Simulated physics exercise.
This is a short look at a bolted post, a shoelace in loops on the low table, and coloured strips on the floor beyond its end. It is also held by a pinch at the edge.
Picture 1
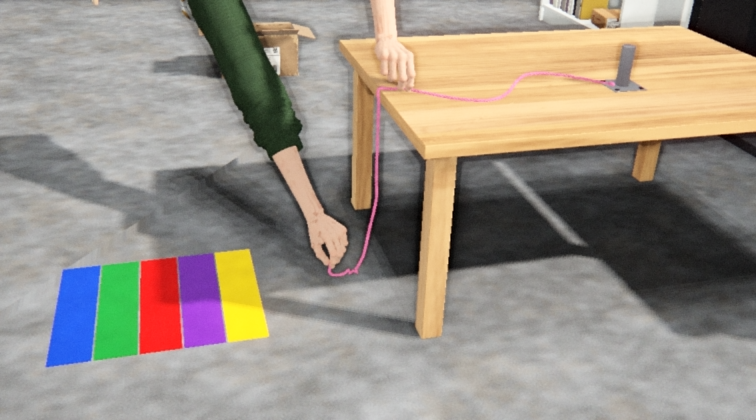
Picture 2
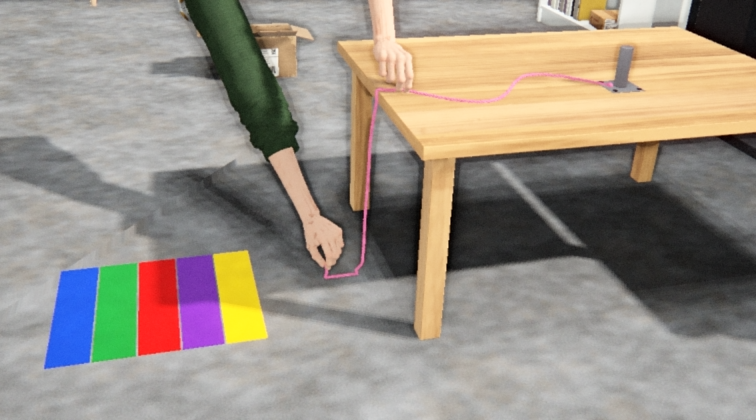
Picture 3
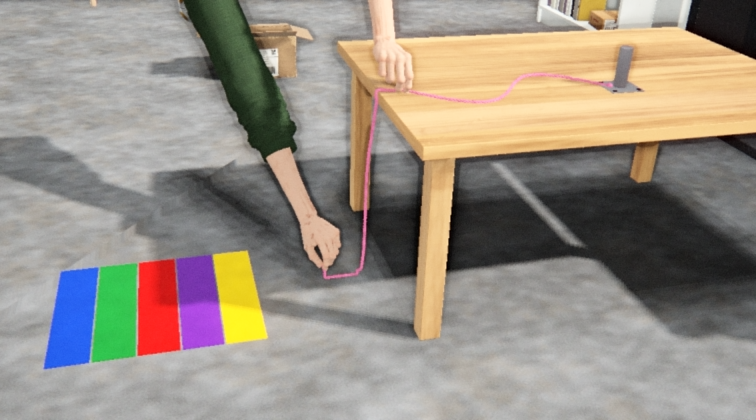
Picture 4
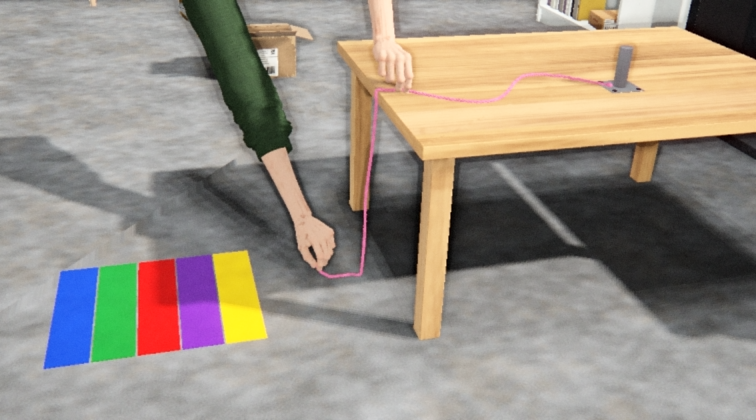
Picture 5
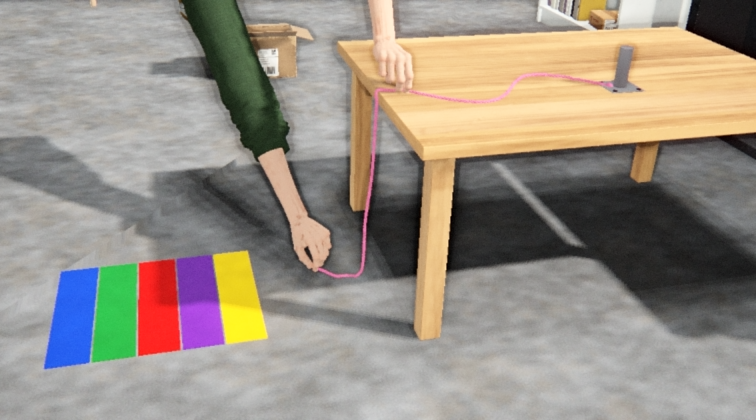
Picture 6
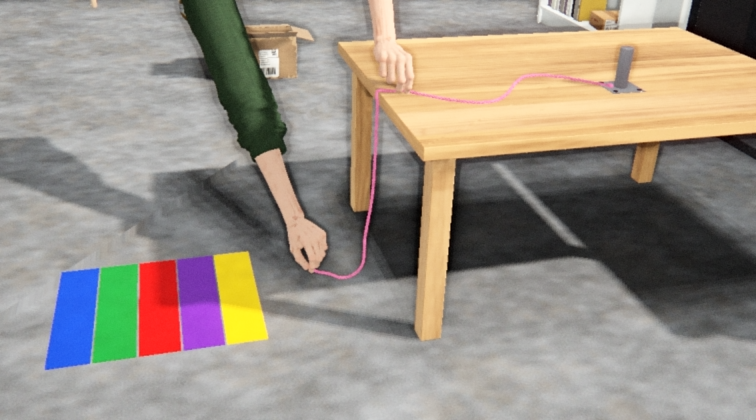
A hand slowly draws the low end of a pink cord slightly left beside a wooden table.
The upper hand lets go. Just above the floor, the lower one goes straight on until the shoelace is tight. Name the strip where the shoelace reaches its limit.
Green.
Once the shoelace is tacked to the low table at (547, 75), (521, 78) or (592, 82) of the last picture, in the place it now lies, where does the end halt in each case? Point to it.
They end up at (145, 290), (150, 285) and (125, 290).
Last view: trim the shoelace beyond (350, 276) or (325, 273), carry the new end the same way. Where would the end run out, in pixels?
About (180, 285), then (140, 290).
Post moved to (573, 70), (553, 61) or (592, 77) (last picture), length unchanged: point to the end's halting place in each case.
(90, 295), (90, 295) and (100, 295), roughly.
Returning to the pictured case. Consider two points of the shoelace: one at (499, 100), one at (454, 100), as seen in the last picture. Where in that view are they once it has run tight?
(441, 93), then (394, 94).
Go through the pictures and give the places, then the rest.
The first picture shows end (330, 264); yellow (245, 321); purple (204, 326); red (161, 332); green (117, 338); blue (71, 344).
The second picture shows end (326, 265); shoelace through (574, 79) (514, 84) (459, 100) (377, 97) (368, 179) (363, 253).
The third picture shows end (323, 266).
The fourth picture shows end (317, 266); shoelace through (573, 79) (513, 84) (459, 100) (377, 97) (368, 179) (363, 253).
The fifth picture shows end (313, 267).
The sixth picture shows end (309, 268); shoelace through (574, 80) (514, 85) (460, 101) (378, 98) (374, 180) (364, 253).
Early on, end near (188, 283); over purple.
Midway, end near (144, 288); over red.
At the end of the slack, end near (118, 291); over green. The green one.
